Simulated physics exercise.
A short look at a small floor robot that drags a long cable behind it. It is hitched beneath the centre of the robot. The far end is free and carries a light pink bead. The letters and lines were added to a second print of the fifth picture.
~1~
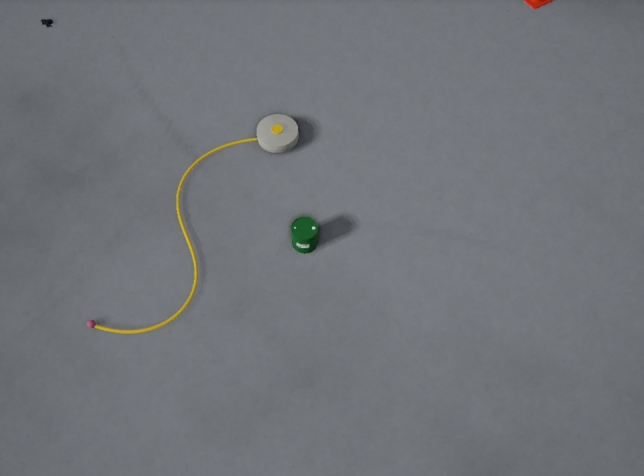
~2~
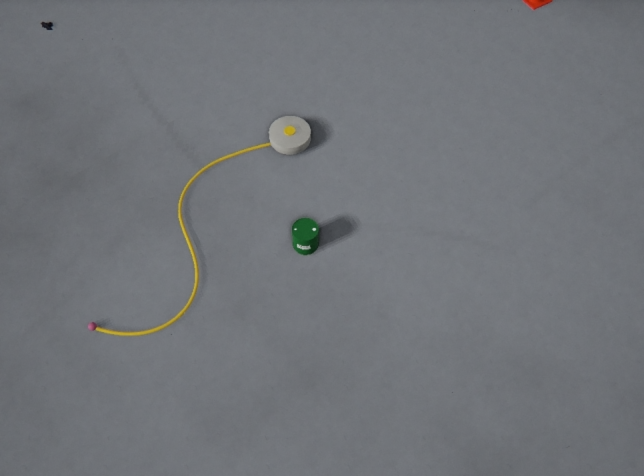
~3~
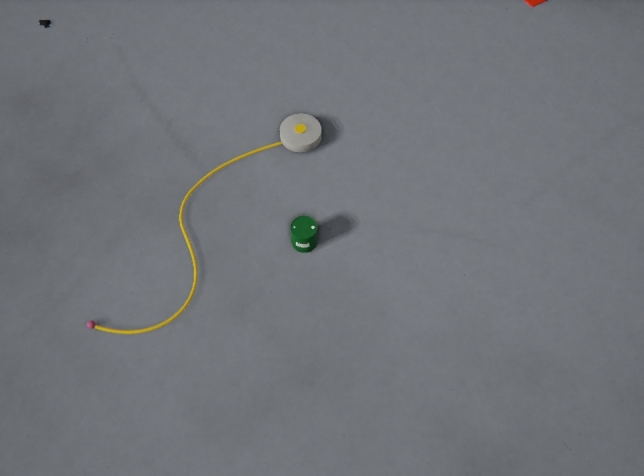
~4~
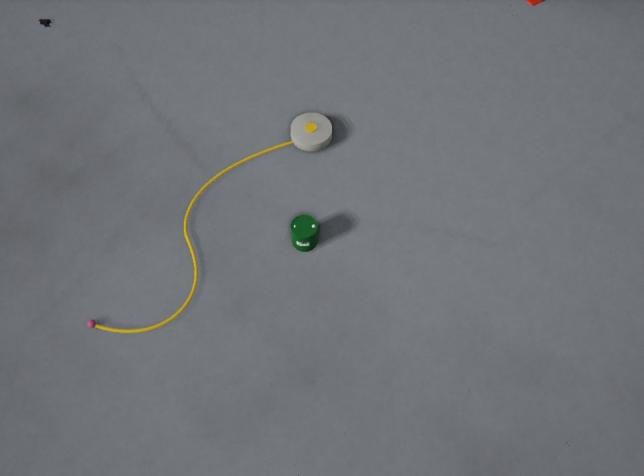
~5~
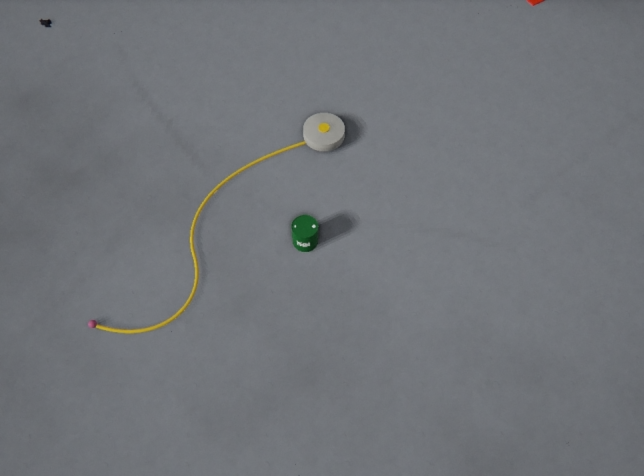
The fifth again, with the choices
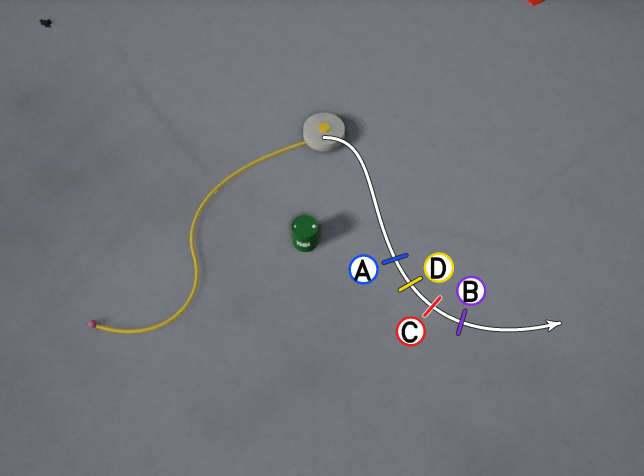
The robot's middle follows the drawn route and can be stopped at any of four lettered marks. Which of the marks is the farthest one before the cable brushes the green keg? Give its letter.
Up to mark A.
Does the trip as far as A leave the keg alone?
For that mark, yes.
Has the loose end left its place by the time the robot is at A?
No.
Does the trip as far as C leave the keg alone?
No.
On the marked copy, A at (395, 259); B at (462, 322); C at (432, 306); D at (410, 284); the route from (324, 137) via (396, 261) to (560, 323).
With A. Early on, robot (364, 161), middle of the cable (211, 226), free end (93, 324).
Further on, robot (379, 209), middle of the cable (213, 227), free end (93, 324).
At the end, robot (396, 255), middle of the cable (223, 231), free end (93, 324); nothing has been touched.
As for the rest, B brings the cable against the keg; C brings the cable against the keg; D brings the cable against the keg.
